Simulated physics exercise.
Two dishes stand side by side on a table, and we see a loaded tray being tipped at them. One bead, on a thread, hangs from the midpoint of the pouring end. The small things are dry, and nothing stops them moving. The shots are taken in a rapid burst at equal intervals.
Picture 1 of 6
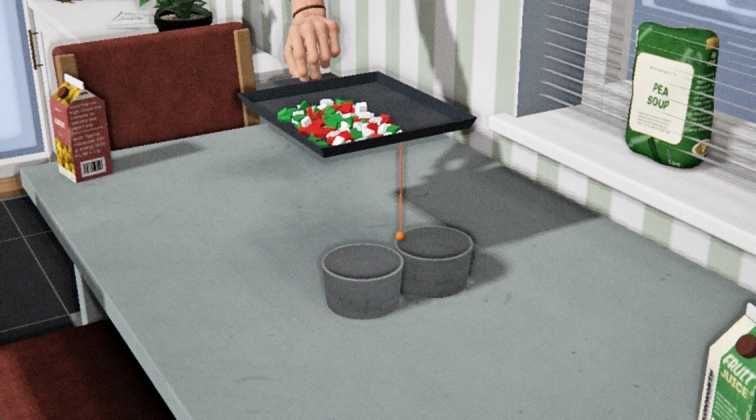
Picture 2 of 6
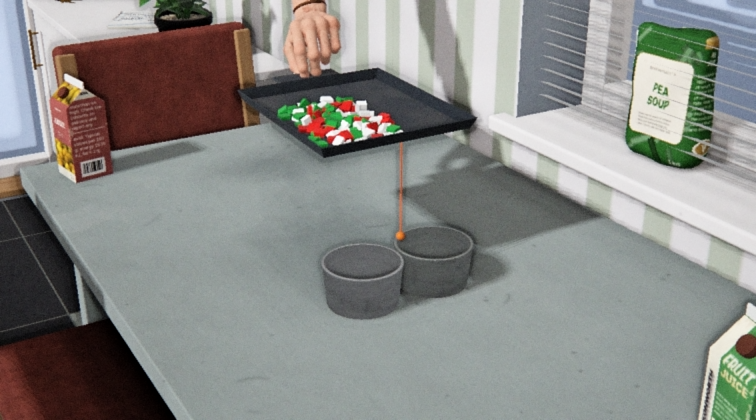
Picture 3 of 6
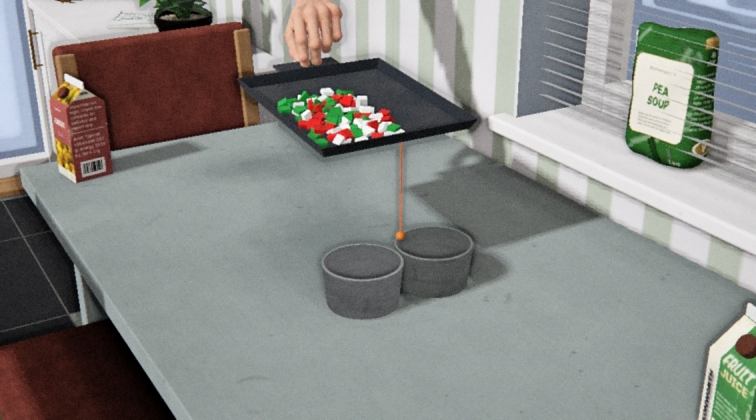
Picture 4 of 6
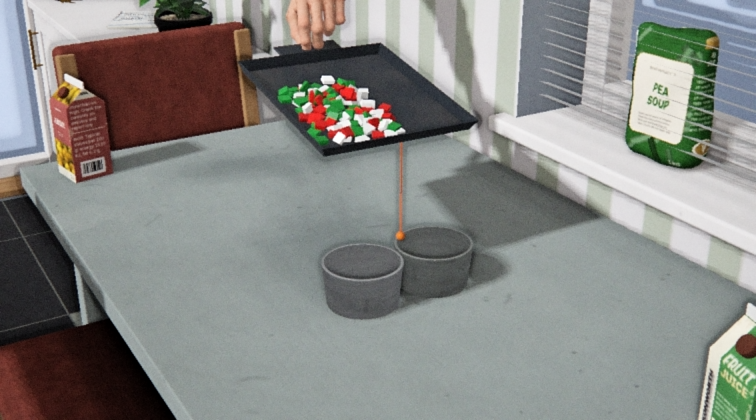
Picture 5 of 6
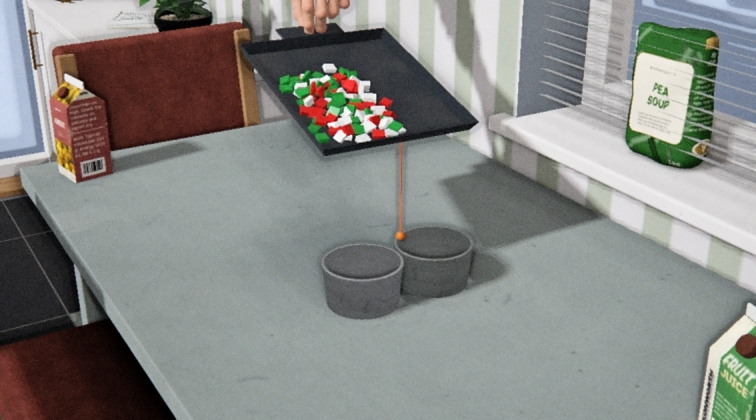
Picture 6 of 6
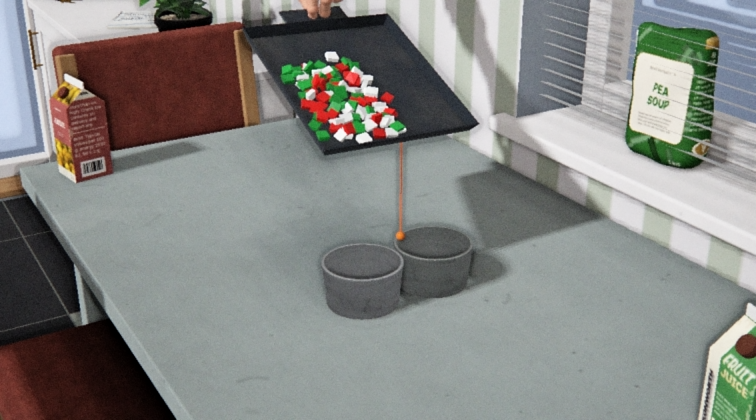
A hand raising the back of a dark tray of red, green and white pieces, tilting it above two grey dishes.
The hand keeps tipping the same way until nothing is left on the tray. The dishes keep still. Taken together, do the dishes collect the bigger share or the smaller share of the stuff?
The smaller share.
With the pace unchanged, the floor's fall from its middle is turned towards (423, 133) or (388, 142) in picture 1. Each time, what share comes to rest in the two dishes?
Roughly 40 percent, then 40 percent.
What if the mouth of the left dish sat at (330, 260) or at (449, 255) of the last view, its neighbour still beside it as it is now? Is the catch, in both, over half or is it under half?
In turn: Below a half; not half.
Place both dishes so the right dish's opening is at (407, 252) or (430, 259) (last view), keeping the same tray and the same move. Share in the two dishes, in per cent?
Respectively 40 % and 70 %.
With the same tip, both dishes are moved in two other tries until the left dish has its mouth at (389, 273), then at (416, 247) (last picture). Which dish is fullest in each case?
In the first position the left of the two, in the second the left of the two.
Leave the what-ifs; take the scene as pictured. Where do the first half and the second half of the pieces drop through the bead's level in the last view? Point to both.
The first part passes (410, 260); everything after passes (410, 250).
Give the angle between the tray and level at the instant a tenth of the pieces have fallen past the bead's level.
About 80° of tilt.
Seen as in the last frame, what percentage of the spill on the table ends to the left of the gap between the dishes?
Around 20 per cent, I reckon.
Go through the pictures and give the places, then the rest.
Corners of the pouring end at (324, 146) and (470, 117), level; middle of the load at (337, 120), mosaic tiles; left dish at (383, 294); right dish at (455, 273); bead on its thread at (401, 236), in the first frame.
Corners of the pouring end at (324, 145) and (470, 117), level; middle of the load at (337, 118), in the second frame.
Corners of the pouring end at (325, 145) and (471, 117), tipped barely, level across its low end; middle of the load at (338, 114), in the third frame.
Corners of the pouring end at (325, 145) and (471, 118), tipped a little, level across its low end; middle of the load at (339, 107), in the fourth frame.
Corners of the pouring end at (326, 145) and (472, 120), tipped clearly, level across its low end; middle of the load at (340, 100), in the fifth frame.
Corners of the pouring end at (327, 145) and (473, 121), tipped clearly, level across its low end; middle of the load at (342, 94); left dish at (383, 294); right dish at (455, 273), in the sixth frame.
Soon after the last picture, tray tipped steeply; nearly all on the tray; a stray few in the air.
A little later, tray tipped past a quarter turn; a stray few on the tray; a small part in the left dish; a small part in the right dish; about half outside both; about a quarter in the air.
Later still, tray tipped past a quarter turn; a small part in the left dish; a small part in the right dish; most outside both.
At rest, tray tipped past a quarter turn; a small part in the left dish; a small part in the right dish; most outside both.
